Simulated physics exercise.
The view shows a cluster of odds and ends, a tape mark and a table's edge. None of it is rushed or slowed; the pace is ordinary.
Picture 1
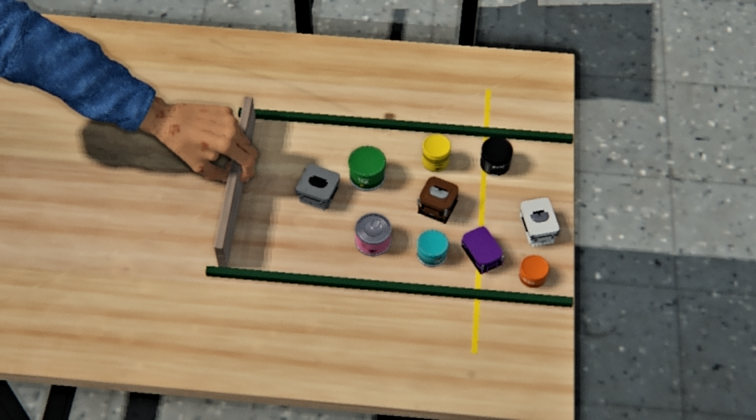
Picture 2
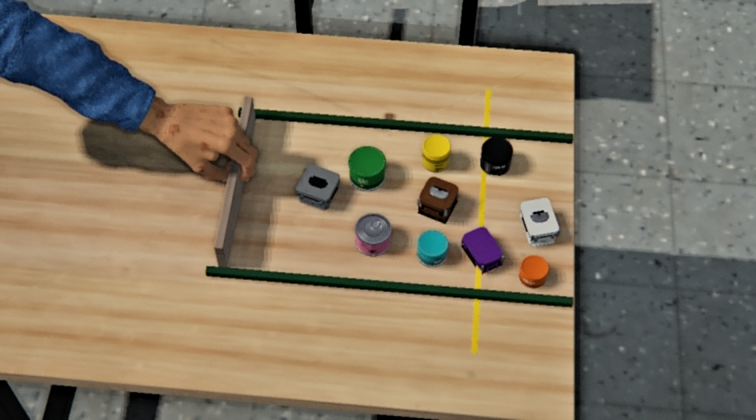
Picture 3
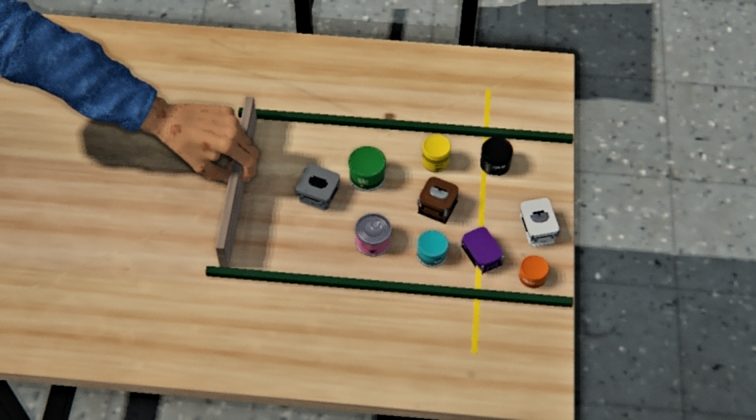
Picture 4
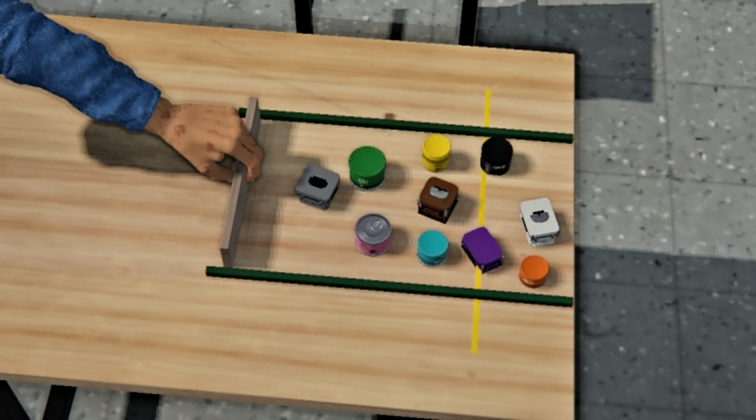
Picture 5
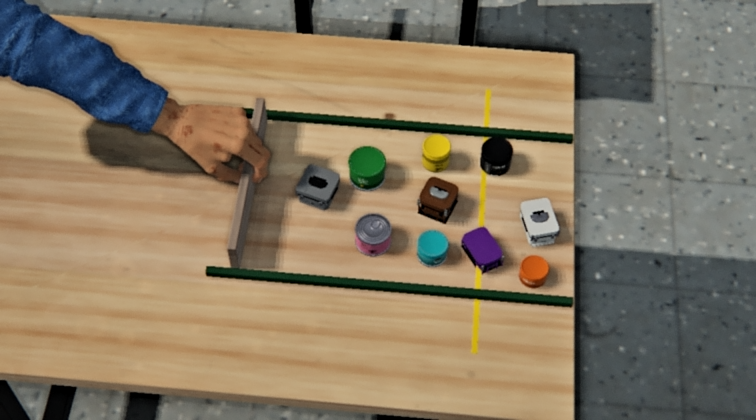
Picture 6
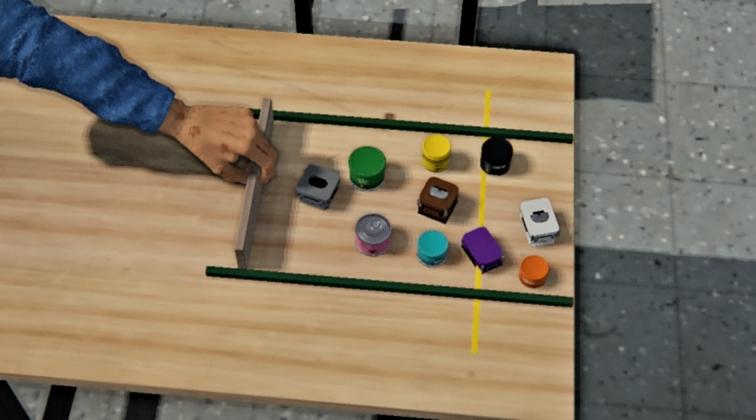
A pale wooden table stands on a grey tiled floor, seen from above by a still camera. Between two dark green rails, green, yellow, black, turquoise and orange tubs, a pink can and grey, brown, purple and white cases sit scattered around a yellow tape line near the right edge. A blue-sleeved hand holds an upright board at left, then slides it slightly rightward, while the objects stay still.
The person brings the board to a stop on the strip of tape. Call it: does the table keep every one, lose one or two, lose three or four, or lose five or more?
It keeps every one.
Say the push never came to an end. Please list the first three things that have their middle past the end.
It goes the white case, after that the orange tub, and then the brown case.
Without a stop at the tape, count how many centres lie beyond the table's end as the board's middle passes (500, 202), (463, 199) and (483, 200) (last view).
First 1, next 0, last 0.
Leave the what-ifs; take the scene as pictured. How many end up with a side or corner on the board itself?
Contact count: 5.
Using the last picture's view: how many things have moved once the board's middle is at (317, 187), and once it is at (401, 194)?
First 2, then 6.
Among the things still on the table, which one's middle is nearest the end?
That would be the white case.
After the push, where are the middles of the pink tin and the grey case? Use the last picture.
You'll find the pink tin at roughly (498, 241) and the grey case at roughly (499, 205).
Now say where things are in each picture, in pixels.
The first frame shows white case (538, 223); orange tub (534, 272); black tub (496, 157); board (236, 180); tape (482, 211).
The second frame shows orange tub (534, 272); board (236, 180).
The third frame shows black tub (496, 157); brown case (438, 200).
The fourth frame shows white case (538, 223); yellow tub (436, 154).
The fifth frame shows orange tub (534, 272); purple case (482, 251).
The sixth frame shows white case (538, 223); orange tub (534, 272); black tub (496, 157); board (255, 182); tape (482, 211).
A little later, none off yet; white case at rest near (538, 223); orange tub at rest near (534, 272); black tub at rest near (496, 157).
When it is over, the number that fall off is zero.
